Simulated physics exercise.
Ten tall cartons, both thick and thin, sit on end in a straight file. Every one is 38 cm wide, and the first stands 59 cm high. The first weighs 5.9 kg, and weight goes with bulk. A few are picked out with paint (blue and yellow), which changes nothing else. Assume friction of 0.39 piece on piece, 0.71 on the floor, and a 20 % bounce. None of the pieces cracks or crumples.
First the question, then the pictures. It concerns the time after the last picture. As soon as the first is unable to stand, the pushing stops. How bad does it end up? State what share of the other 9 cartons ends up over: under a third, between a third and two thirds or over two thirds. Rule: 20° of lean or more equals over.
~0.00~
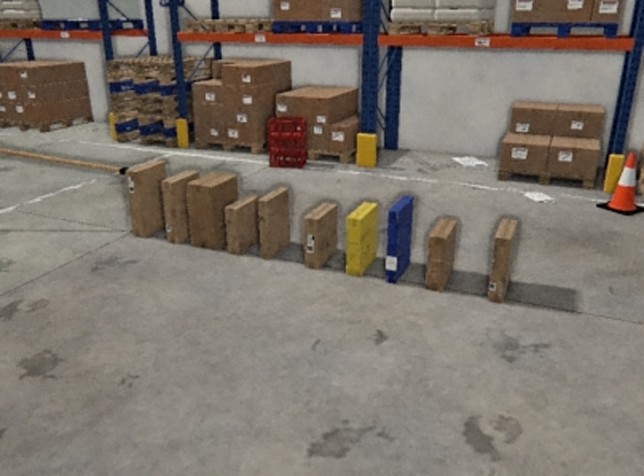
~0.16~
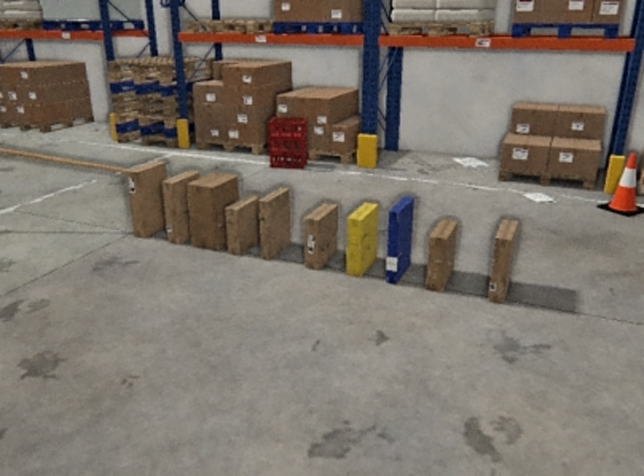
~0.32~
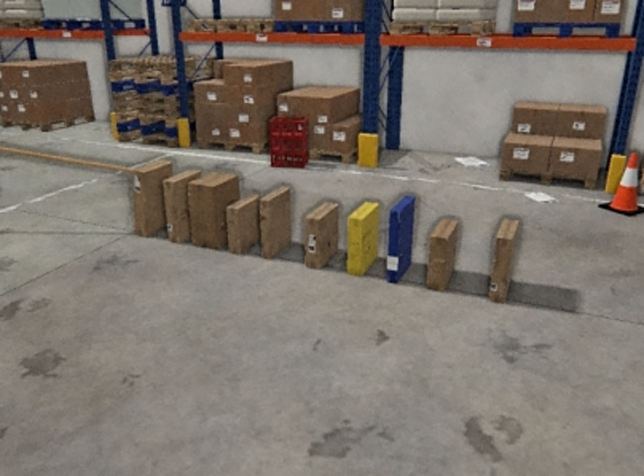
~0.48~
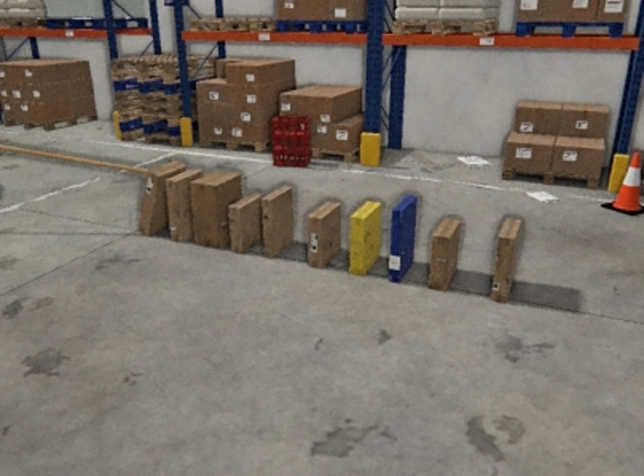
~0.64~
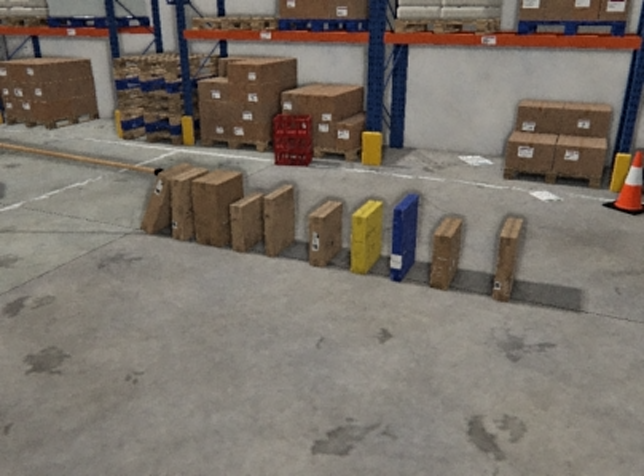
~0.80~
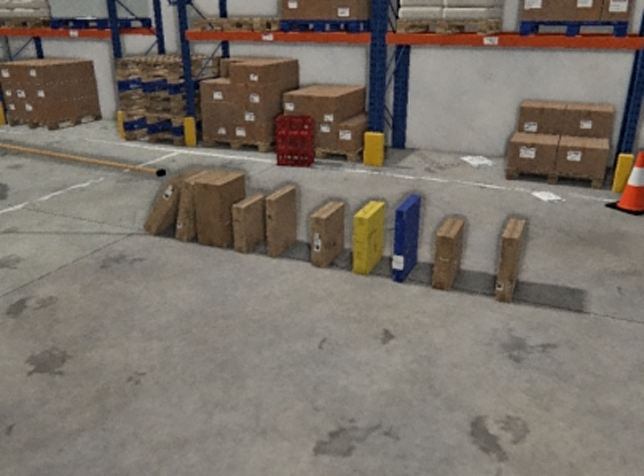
Fewer than one in three.
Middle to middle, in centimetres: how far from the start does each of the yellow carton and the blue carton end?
Distance from start in cm - yellow 0, blue 0.
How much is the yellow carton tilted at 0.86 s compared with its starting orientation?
0°.
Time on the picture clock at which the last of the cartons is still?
Roughly 1.5 s.
Around 0.86 s, none of the 9 other cartons over, 1 disturbed.
Finally (1.5 s), none of the 9 other cartons over, 1 disturbed; yellow carton unmoved; blue carton unmoved. That is 0 per cent. Nine left standing. Seen by the last camera, middles, yellow carton near (369, 238), blue carton near (407, 238).
